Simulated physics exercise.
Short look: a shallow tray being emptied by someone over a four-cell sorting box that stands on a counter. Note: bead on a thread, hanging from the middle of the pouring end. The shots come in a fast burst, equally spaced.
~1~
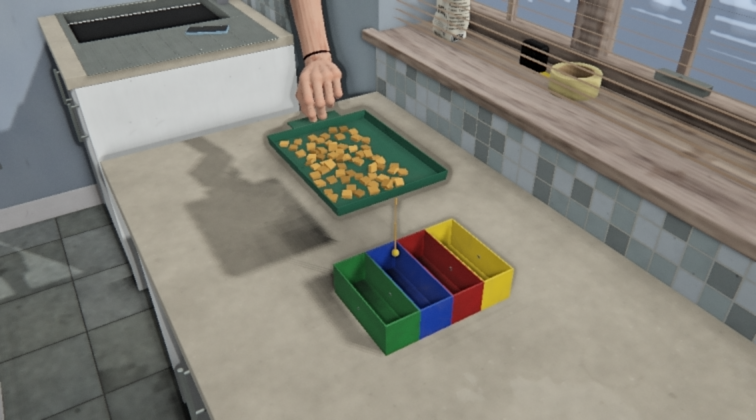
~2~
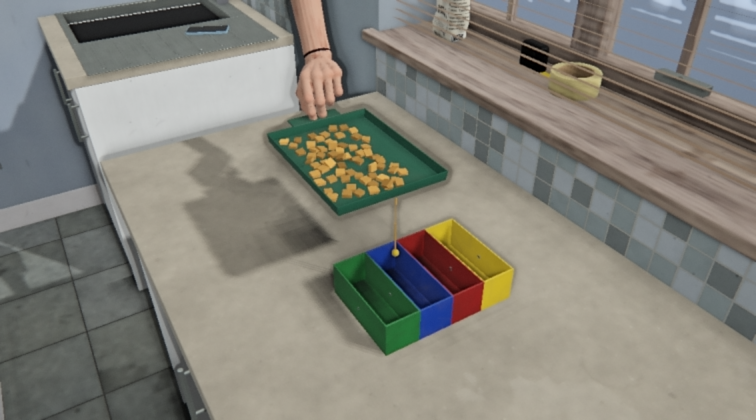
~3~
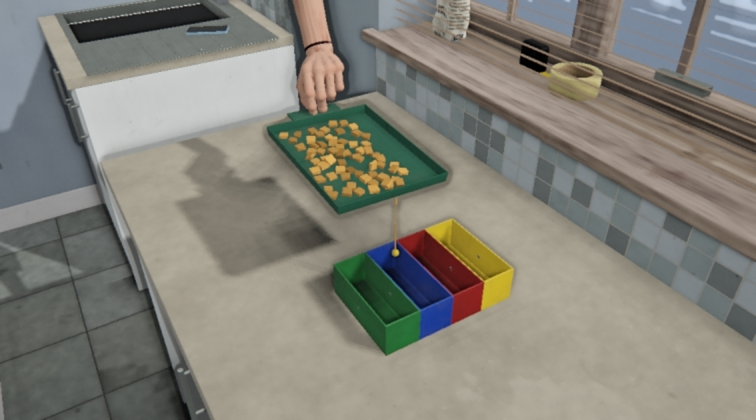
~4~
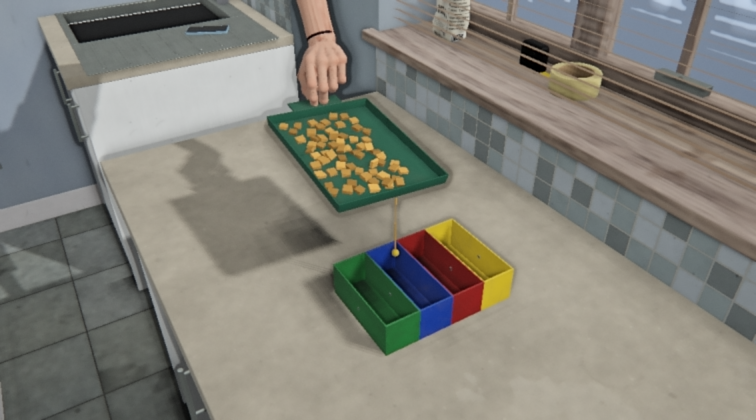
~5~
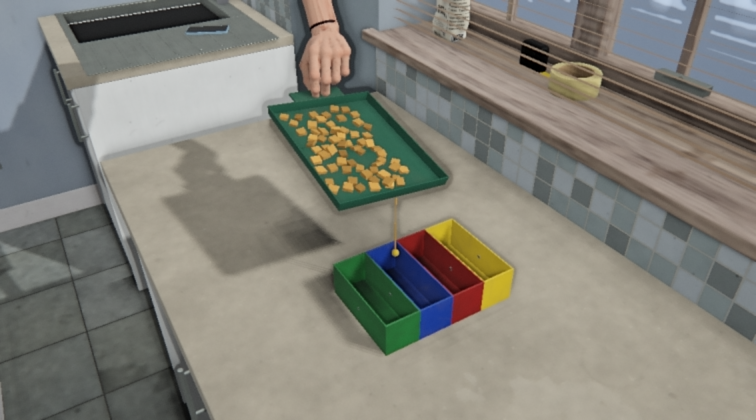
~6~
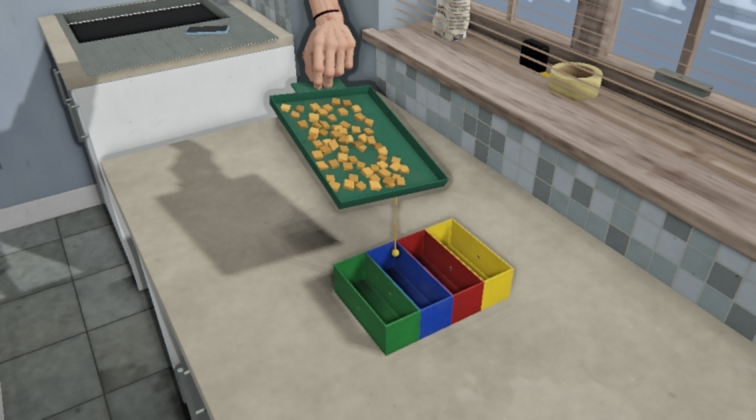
A green tray of small golden cereal squares, gripped by a hand at its far end, starts out level above a counter, near a box with green, blue, red and yellow cells. The hand gradually tilts it slightly, lowering the right corner of the near edge, while a few squares shift.
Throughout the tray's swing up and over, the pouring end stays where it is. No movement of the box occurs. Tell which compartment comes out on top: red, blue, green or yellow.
It is red that comes out on top.
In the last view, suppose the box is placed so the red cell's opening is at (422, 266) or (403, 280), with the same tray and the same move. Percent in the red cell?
Trial 1 about 20 %, trial 2 about 0 %.
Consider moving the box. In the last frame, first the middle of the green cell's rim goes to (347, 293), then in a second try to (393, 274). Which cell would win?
Yellow; the cell in red.
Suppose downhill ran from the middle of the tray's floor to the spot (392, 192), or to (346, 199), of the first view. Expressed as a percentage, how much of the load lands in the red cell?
Lab note: Try one about 20 %, try two about 0 %.
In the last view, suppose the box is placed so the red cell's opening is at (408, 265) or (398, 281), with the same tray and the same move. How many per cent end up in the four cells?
In order, about 90 and 30 in a hundred.
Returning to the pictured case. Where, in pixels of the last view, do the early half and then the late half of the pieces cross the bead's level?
(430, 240) for the early half, (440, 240) for the late half.
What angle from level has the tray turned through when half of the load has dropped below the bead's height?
Somewhere near 110 degrees, I'd say.
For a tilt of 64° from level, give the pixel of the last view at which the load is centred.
Centre estimate: (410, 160).
Soon, tray tipped steeply; nearly all on the tray; a stray few falling or outside the box.
A while on, tray tipped past a quarter turn; most on the tray; a small part in the yellow cell; a stray few in the red cell; a small part falling or outside the box.
Towards the end, tray tipped past a quarter turn; about two thirds in the red cell; about a quarter in the yellow cell; a small part in the blue cell.
Finally, tray tipped past a quarter turn; about two thirds in the red cell; about a quarter in the yellow cell; a small part in the blue cell; none in the green cell.
